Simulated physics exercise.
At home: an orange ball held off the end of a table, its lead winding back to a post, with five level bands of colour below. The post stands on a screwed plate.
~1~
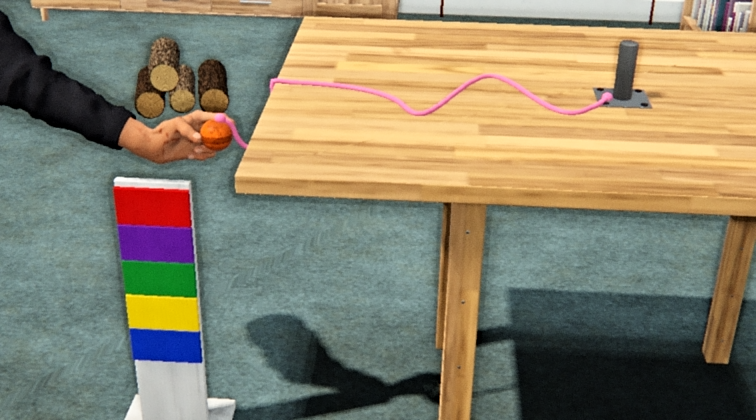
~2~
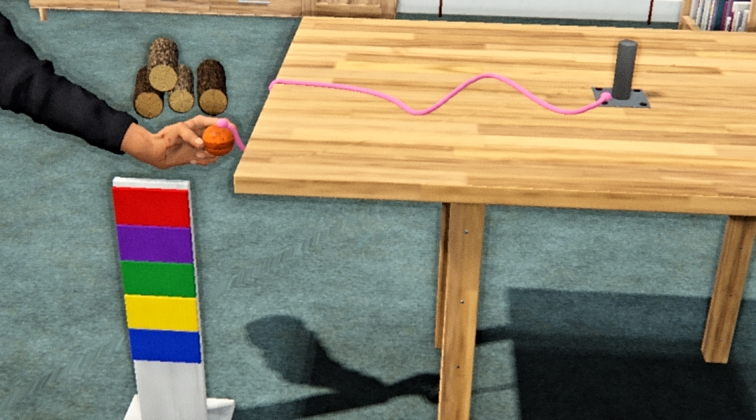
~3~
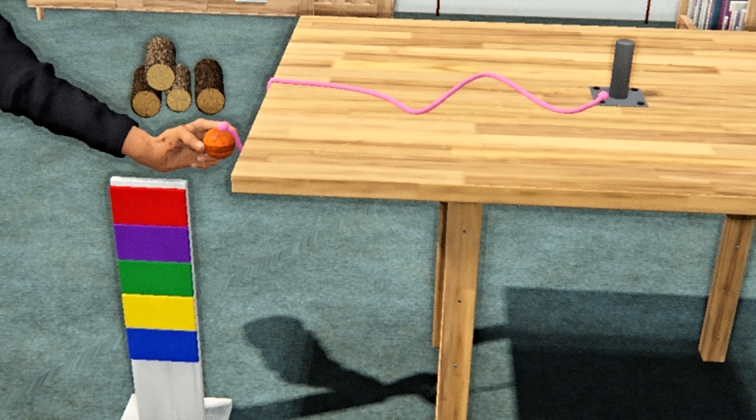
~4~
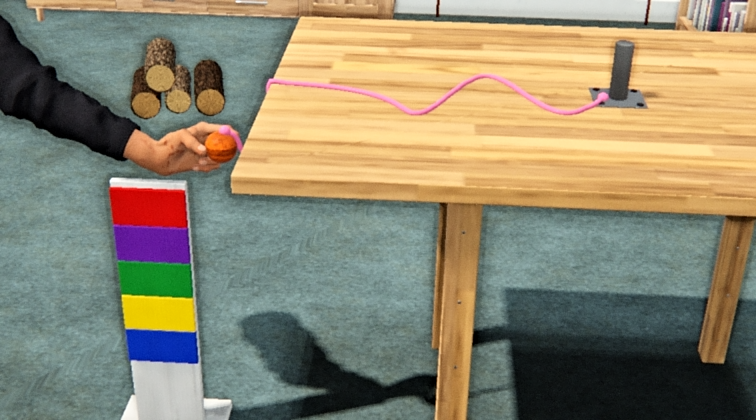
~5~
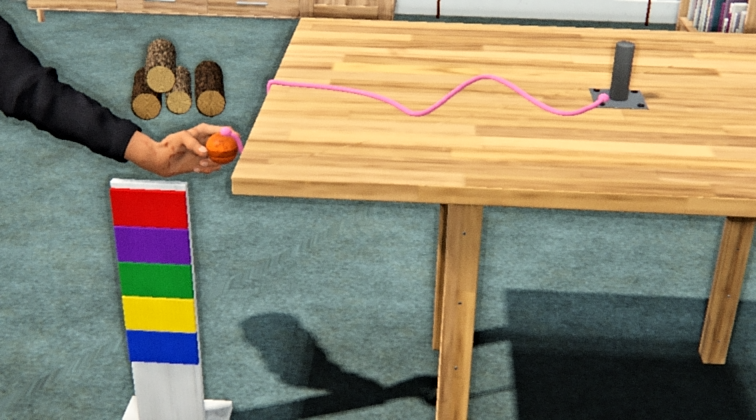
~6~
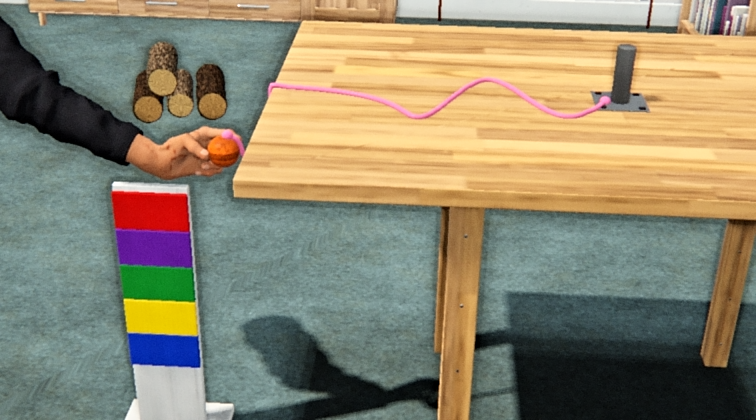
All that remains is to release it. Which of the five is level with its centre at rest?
Its middle rests at the blue band.
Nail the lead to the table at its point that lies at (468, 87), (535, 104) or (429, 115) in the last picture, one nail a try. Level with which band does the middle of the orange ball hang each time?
In that order: Green; yellow; purple.
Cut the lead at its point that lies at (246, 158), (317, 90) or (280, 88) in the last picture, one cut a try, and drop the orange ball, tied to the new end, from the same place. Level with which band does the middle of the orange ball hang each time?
Taking them in turn: Yellow; red; purple.
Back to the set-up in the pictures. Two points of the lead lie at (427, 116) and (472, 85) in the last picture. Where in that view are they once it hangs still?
They go to (292, 90) and to (392, 93).
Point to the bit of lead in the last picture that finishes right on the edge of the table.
The one at (409, 114).
A little later, ball near (282, 339); level with blue.
Next, ball near (279, 349); level with blue.
When it is over, ball near (283, 350); level with blue. The blue one.
